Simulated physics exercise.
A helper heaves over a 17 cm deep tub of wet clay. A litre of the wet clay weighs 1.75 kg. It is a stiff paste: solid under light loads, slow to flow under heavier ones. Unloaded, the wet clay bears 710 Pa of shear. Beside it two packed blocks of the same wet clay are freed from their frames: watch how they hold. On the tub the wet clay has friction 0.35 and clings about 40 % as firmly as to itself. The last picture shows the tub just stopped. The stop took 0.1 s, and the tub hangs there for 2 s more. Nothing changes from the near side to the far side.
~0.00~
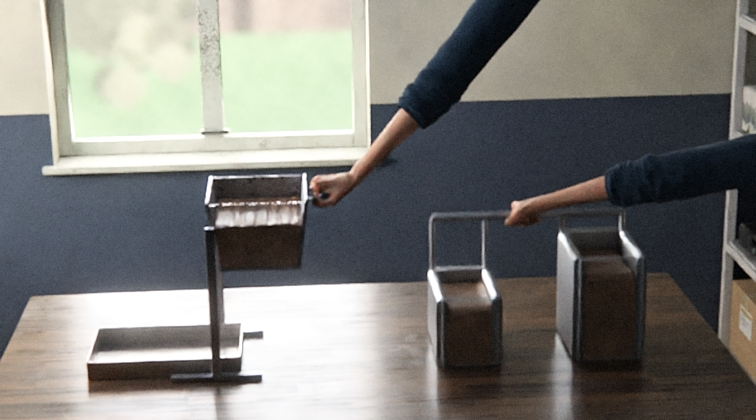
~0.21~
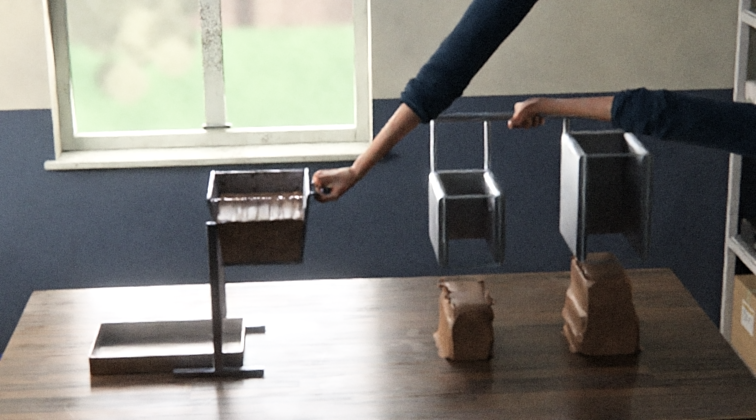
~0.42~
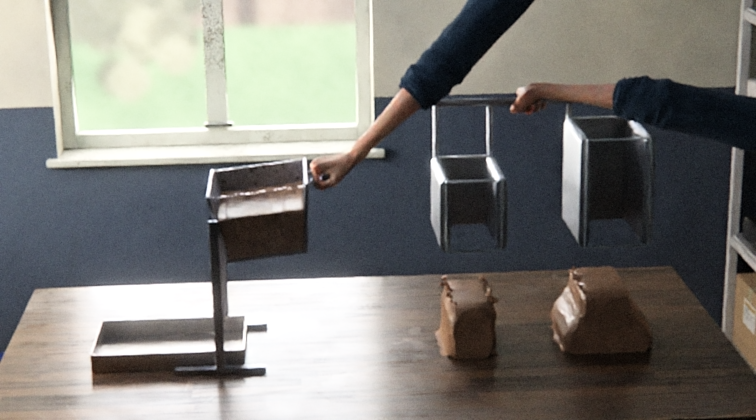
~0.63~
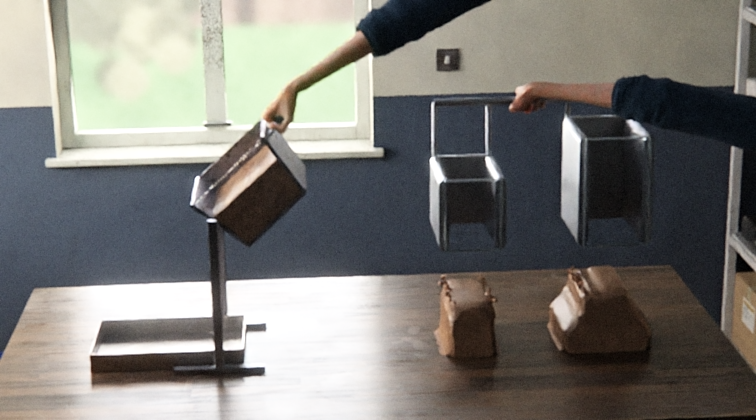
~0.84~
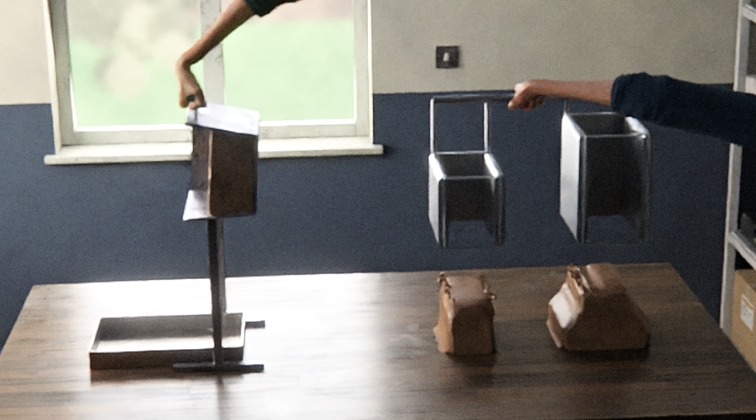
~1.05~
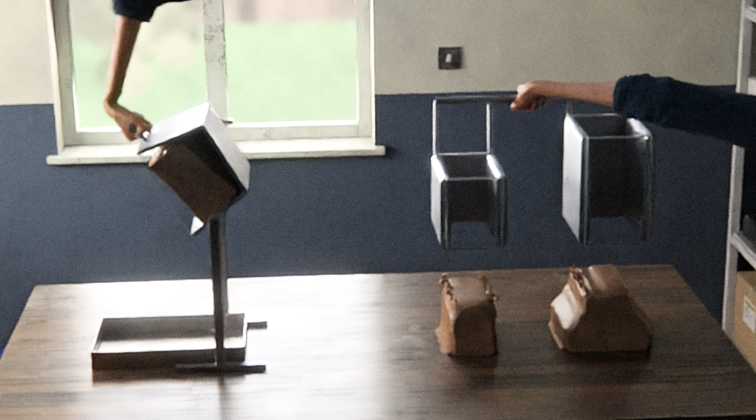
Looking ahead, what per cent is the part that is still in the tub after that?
It comes to some 0 %.
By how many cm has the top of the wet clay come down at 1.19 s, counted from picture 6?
Roughly 14 cm.
After 1.19 s, the tub is at 120 degrees and holds 26 %.
After 1.36 s, the tub is at 120 degrees and holds 0 %.
After 1.53 s, the tub is at 120 degrees and holds 0 %.
After 1.70 s, the tub is at 120 degrees and holds 0 %.
After 3.05 s, at the end, the tub is at 120 degrees and holds 0 %.
